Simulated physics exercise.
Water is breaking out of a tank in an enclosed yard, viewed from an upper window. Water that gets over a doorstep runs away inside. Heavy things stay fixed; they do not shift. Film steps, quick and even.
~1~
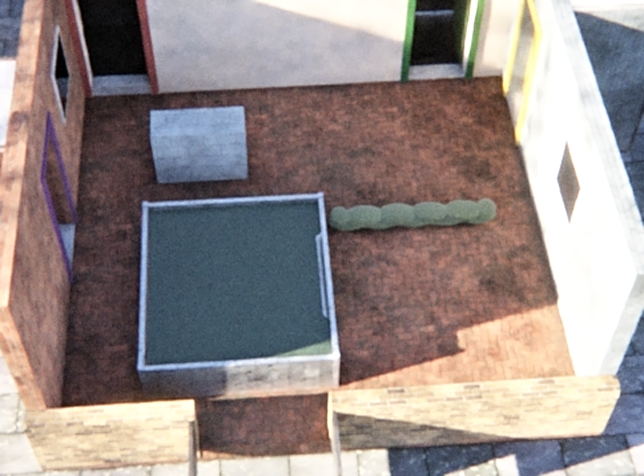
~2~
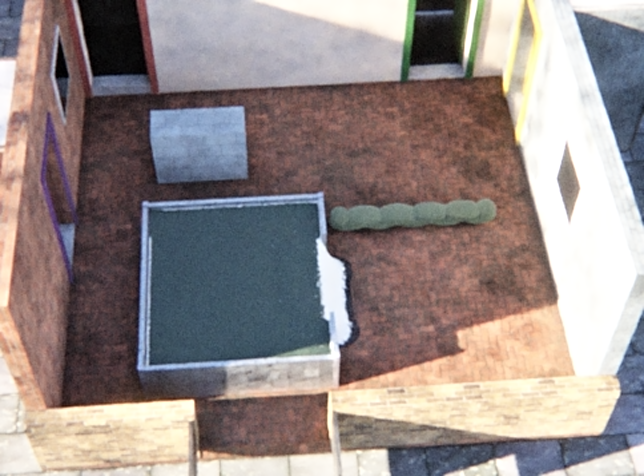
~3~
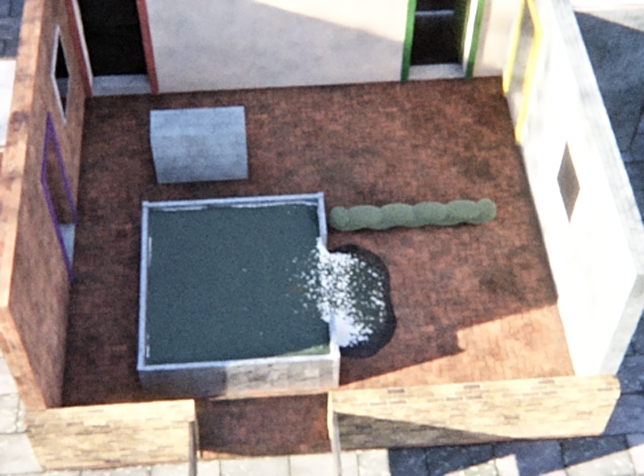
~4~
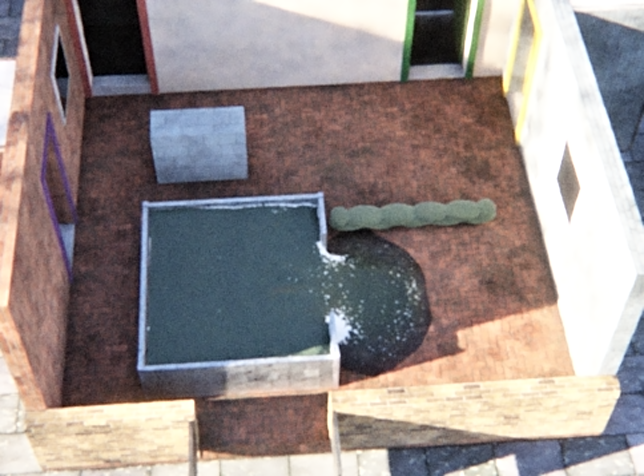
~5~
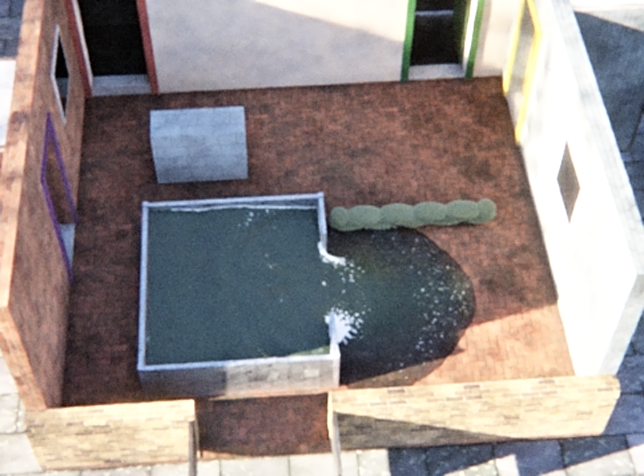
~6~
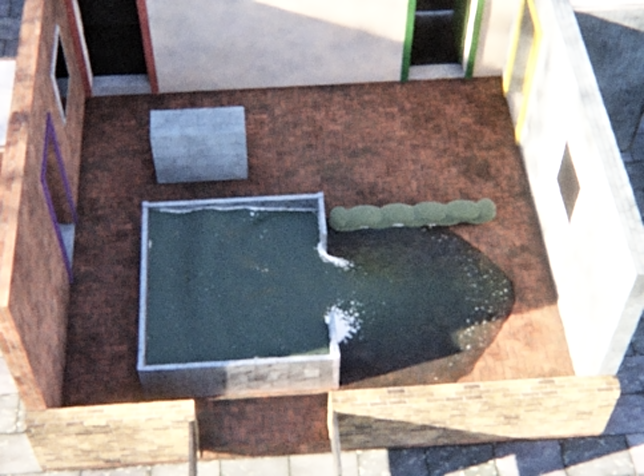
In a walled brick yard, water bursts from a tank's right side and spreads rightward.
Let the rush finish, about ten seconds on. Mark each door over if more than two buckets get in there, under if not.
Yellow door - under; purple door - under; green door - over; red door - under.
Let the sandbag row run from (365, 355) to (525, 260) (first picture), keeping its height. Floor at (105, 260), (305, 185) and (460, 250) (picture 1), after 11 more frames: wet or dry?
First spot spared, second spared, third inundated.
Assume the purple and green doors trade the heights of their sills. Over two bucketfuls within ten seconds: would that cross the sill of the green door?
Green door: Exceeds the limit.
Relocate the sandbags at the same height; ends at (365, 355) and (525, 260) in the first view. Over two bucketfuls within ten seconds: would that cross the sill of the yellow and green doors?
Yellow door: Past the limit; green door: Past the limit.
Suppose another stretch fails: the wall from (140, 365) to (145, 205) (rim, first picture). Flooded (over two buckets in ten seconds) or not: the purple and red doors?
The purple one exceeds the limit; the red one exceeds the limit.
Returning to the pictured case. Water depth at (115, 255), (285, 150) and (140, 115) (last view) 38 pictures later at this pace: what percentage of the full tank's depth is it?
First spot 0 %, second 4 %, third 2 %.
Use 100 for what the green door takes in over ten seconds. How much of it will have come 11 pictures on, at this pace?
My guess is about 0 %.
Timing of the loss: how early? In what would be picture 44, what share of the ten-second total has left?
Close to 40 out of every hundred.
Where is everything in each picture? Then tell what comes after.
In the first picture, still water in the tank at (236, 280).
In the second picture, the front is at (337, 260), out from the gap at (325, 292).
In the third picture, water pours out at (325, 295) and has run to (367, 255).
In the fourth picture, water pours out at (325, 295) and has run to (425, 318).
In the fifth picture, the front is at (469, 307), out from the gap at (325, 294).
In the sixth picture, water pours out at (325, 294) and has run to (503, 279).
A moment on, water covers 25 % of the floor; the yellow door not reached, the purple door not reached, the green door not reached, the red door not reached.
Next, water covers 30 % of the floor; the yellow door wet at the sill, nothing in, the purple door not reached, the green door not reached, the red door not reached.
Then, water covers 45 % of the floor; the yellow door wet at the sill, nothing in, the purple door not reached, the green door under two buckets in, the red door not reached.
Later, water covers 70 % of the floor; the yellow door wet at the sill, nothing in, the purple door not reached, the green door over two buckets in, the red door not reached.
In the end, water covers 95 % of the floor; the yellow door wet at the sill, nothing in, the purple door wet at the sill, nothing in, the green door over two buckets in, the red door wet at the sill, nothing in.
